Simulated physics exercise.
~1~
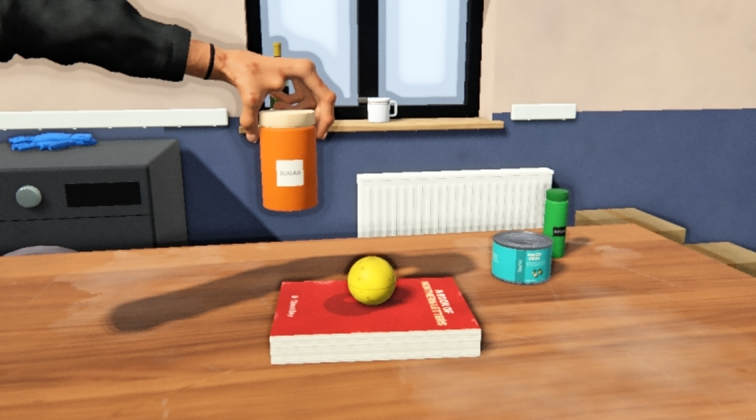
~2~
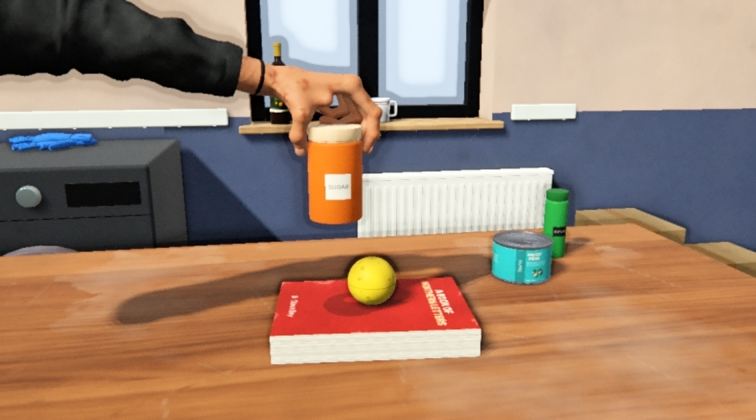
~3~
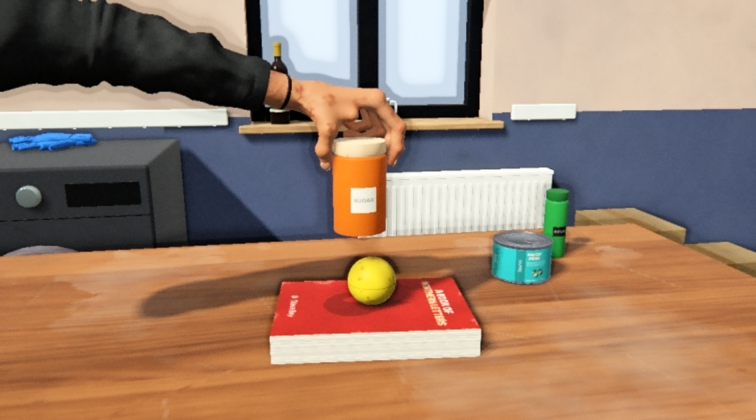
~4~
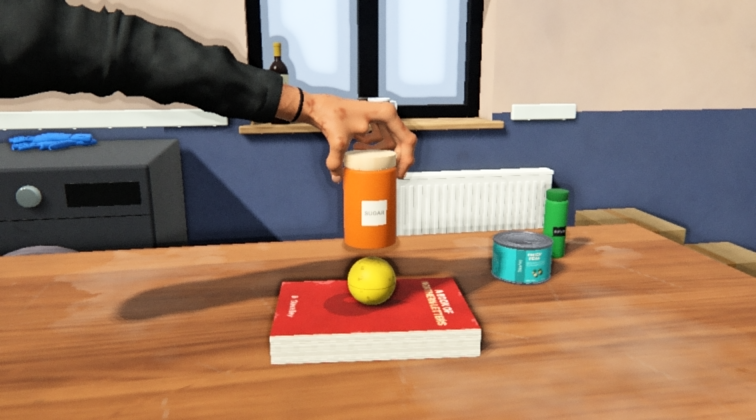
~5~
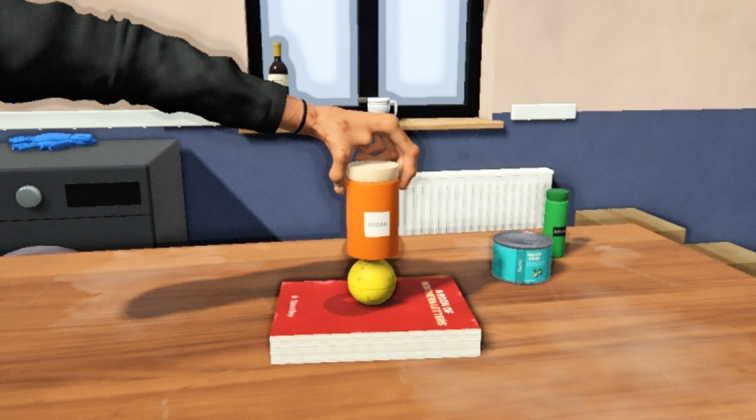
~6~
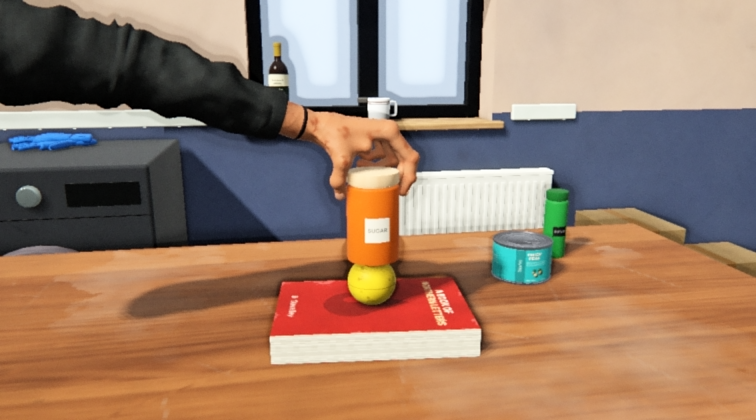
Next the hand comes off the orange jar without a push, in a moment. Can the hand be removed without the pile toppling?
The pile fails to rest steadily.
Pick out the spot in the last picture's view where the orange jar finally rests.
It finishes at about (537, 278).
Then, 0.70 s past the last view, orange jar now fallen.
Then, 0.90 s past the last view, things are still on the move.
Finally, fallen, orange jar; the other 4 still in place. Final places as the last picture's camera would see them, orange jar near (537, 278). The pile comes apart.
